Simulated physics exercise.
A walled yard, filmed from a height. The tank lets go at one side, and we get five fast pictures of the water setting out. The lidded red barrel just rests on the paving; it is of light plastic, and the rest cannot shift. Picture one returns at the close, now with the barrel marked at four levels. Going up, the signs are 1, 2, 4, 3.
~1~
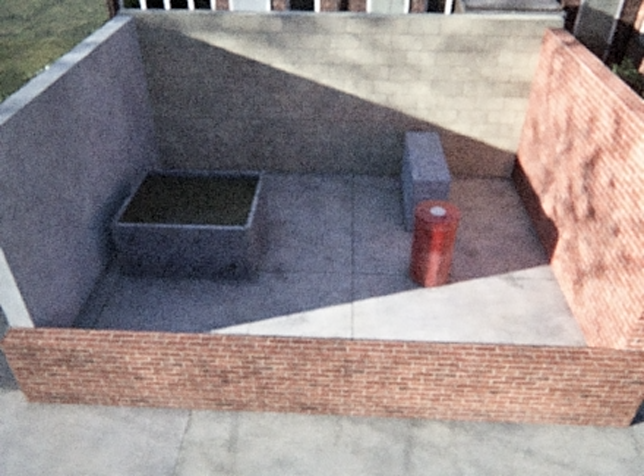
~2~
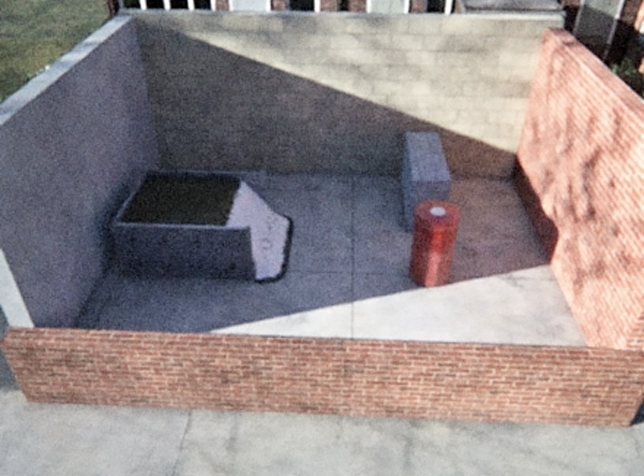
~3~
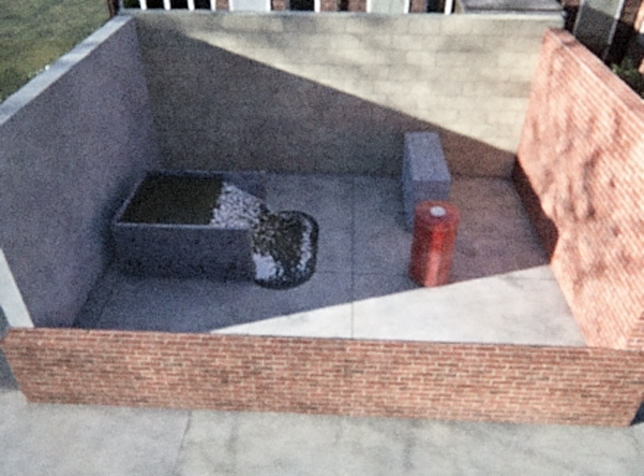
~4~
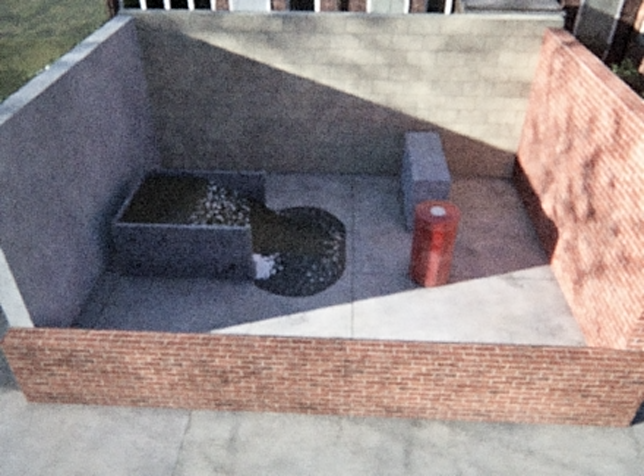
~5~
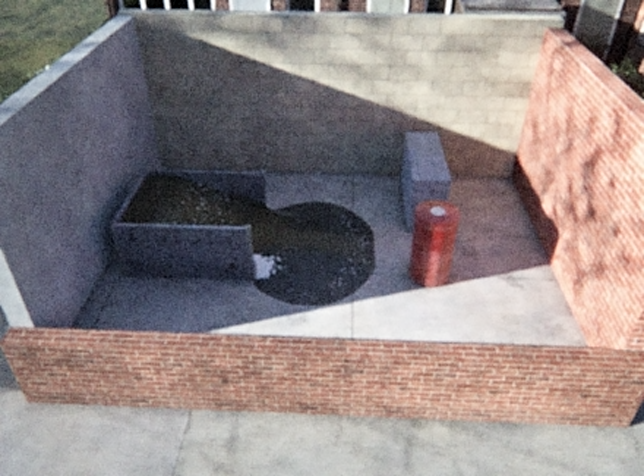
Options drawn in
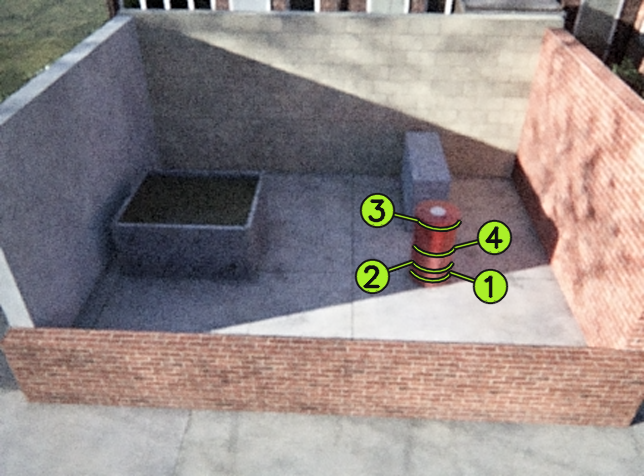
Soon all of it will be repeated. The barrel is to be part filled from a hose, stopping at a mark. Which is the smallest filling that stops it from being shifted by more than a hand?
That is mark 4.
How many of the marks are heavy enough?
Two.
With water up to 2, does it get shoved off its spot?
Yes.
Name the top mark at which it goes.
2.
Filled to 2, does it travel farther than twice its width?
No, less.
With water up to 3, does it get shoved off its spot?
No, that is safe.
On the marked copy, 1 at (432, 280); 2 at (433, 271); 3 at (440, 229); 4 at (436, 255); from the bottom up 1, 2, 4, 3.
For mark 1, it is pushed about 3 times its own width away.
For mark 2, it is pushed about half its own width away.
For mark 3, it does not move.
For mark 4, it does not move.
